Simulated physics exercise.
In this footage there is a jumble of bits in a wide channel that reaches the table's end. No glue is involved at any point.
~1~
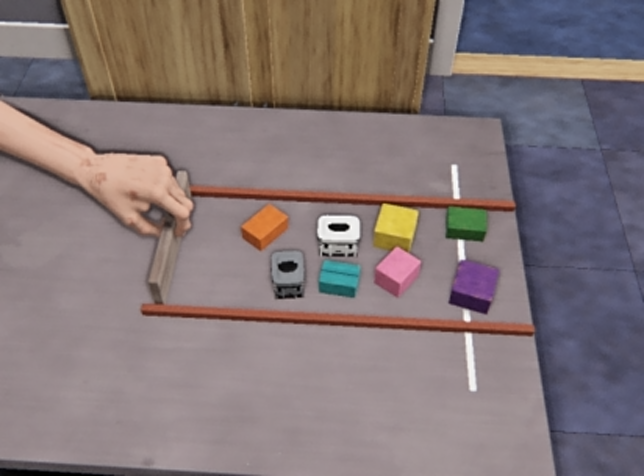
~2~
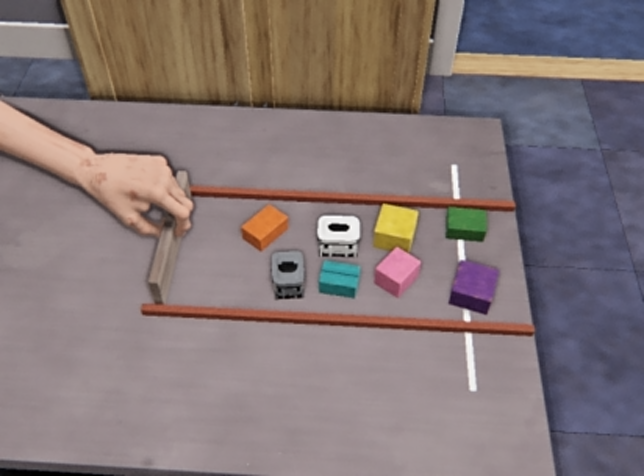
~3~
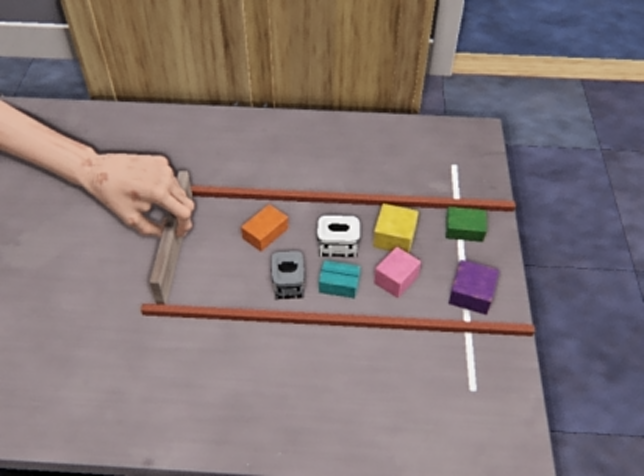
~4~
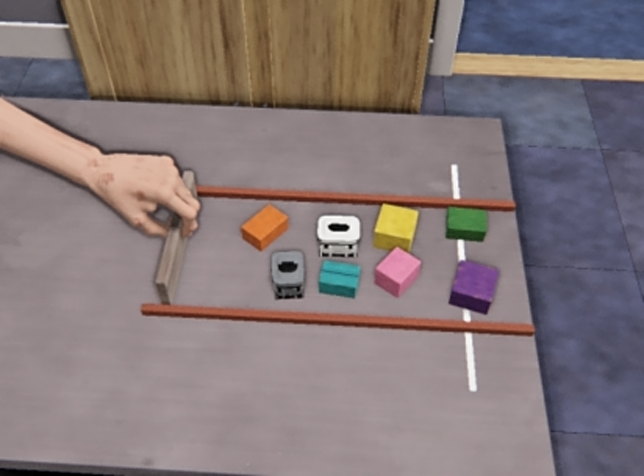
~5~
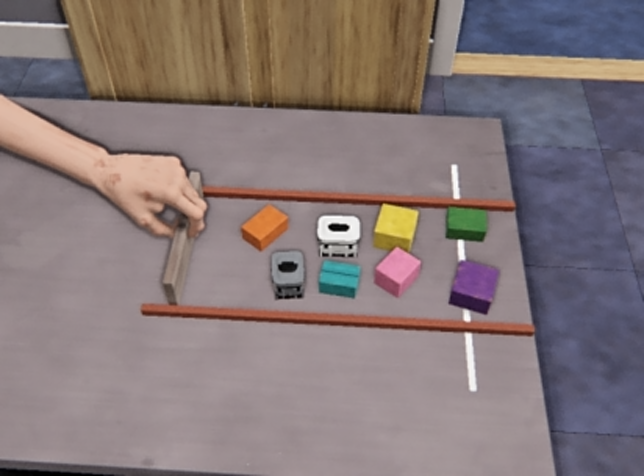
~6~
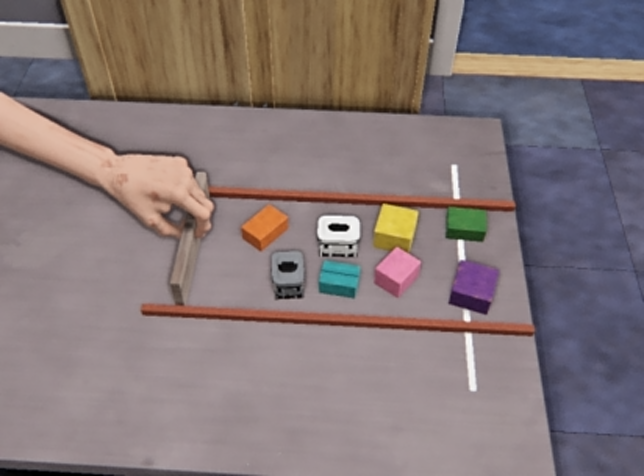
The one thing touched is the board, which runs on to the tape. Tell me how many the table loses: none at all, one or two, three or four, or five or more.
Overboard: Above two, below five.
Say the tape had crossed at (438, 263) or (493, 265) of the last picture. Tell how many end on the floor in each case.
First try 2, second try 6.
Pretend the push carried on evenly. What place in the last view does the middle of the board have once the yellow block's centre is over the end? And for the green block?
The middle is at (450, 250) when it's the yellow block, and at (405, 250) when it's the green block.
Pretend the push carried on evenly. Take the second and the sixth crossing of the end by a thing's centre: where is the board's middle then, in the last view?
Its centre point is roughly (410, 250) and later (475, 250).
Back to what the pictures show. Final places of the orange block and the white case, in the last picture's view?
About (474, 234), and the other about (511, 247).
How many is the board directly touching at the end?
It's 2.
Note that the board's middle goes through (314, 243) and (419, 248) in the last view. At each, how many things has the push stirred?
Moved so far: 6, later 8.
Early on, none off yet; purple block at rest near (474, 287); green block at rest near (466, 225); pink block at rest near (397, 273).
Finally, the number that fall off is three or four; lost, yellow block, pink block, green block and purple block.
